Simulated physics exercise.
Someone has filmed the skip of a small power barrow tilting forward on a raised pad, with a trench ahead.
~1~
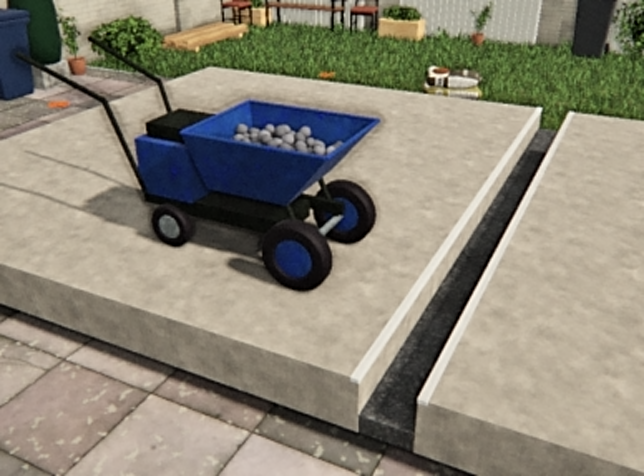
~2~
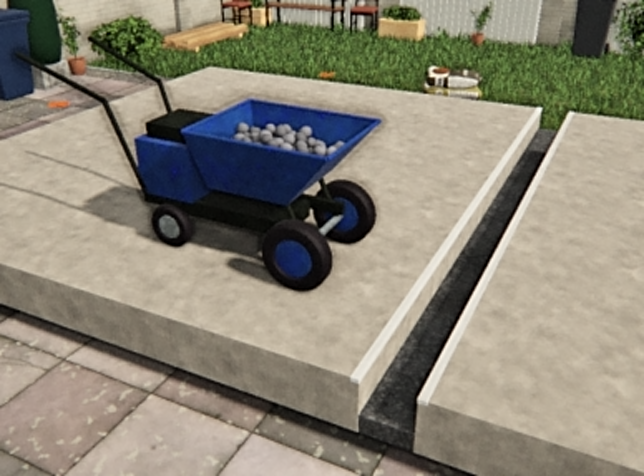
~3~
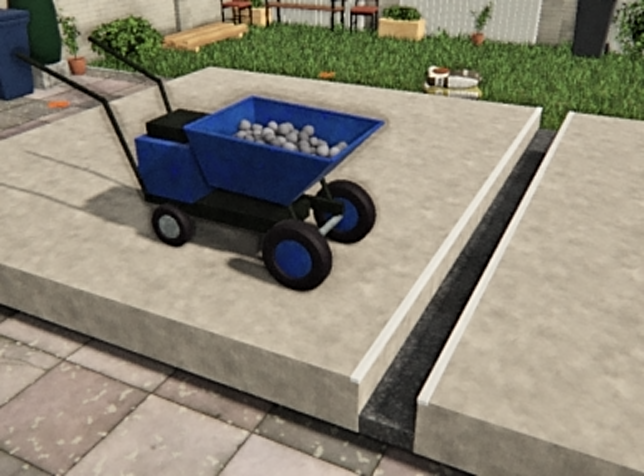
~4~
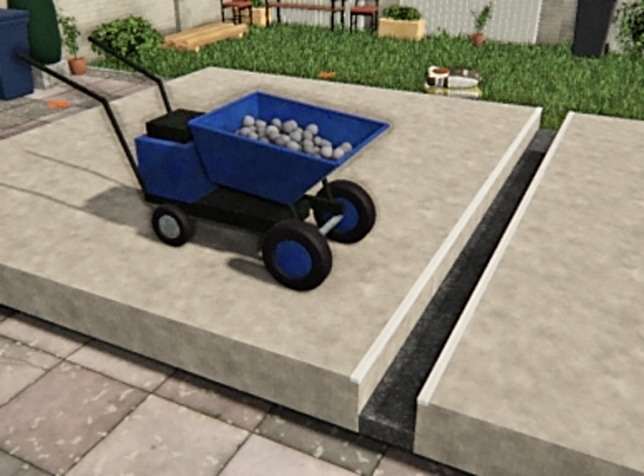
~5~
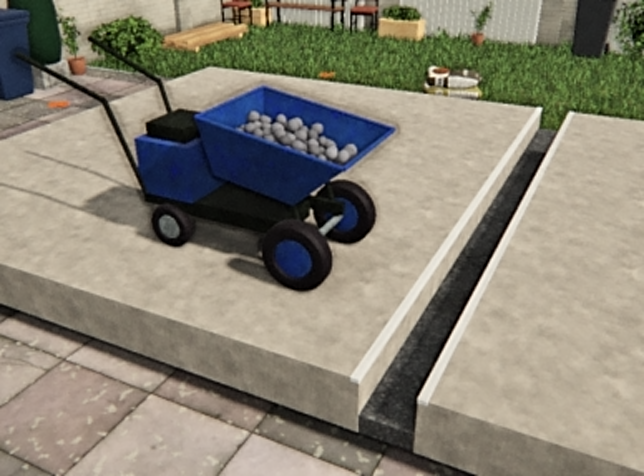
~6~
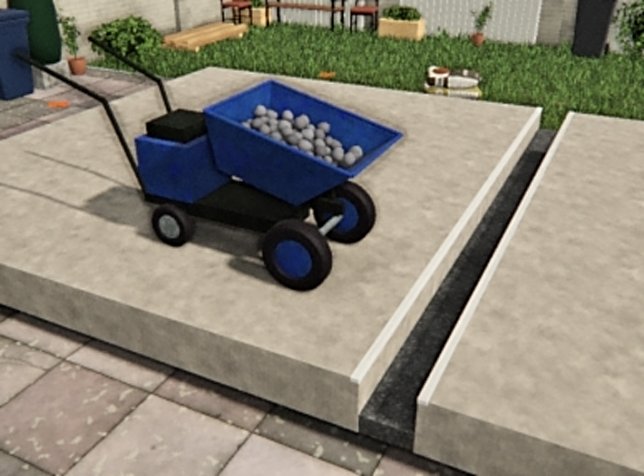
A blue skip full of round grey cobbles sat level on a small power barrow, then tilted slightly forward to the right while the wheels stayed still on the raised pad beside a narrow trench.
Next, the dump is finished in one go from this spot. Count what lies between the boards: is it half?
The trench ends with more than half of it.
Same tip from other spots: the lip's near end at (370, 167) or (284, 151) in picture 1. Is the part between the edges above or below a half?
First under half, then more than half.
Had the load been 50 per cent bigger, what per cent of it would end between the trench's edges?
About 80 per cent.
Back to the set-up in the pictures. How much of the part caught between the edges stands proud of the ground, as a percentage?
It comes to 5 per cent or so.
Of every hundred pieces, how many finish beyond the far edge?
Roughly 15 in a hundred.
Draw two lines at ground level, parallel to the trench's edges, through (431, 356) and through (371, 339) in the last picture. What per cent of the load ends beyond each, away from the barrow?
About 30 and 100 per cent.
Soon after the last picture, skip tipped well over; all in the skip.
A little later, skip tipped steeply; most in the skip; a small part in or heaped over the trench; a stray few beyond it; a stray few falling.
Later still, skip tipped right over; a stray few in the skip; most in or heaped over the trench; a small part beyond it.
At rest, skip tipped right over; most in or heaped over the trench; about a quarter beyond it.
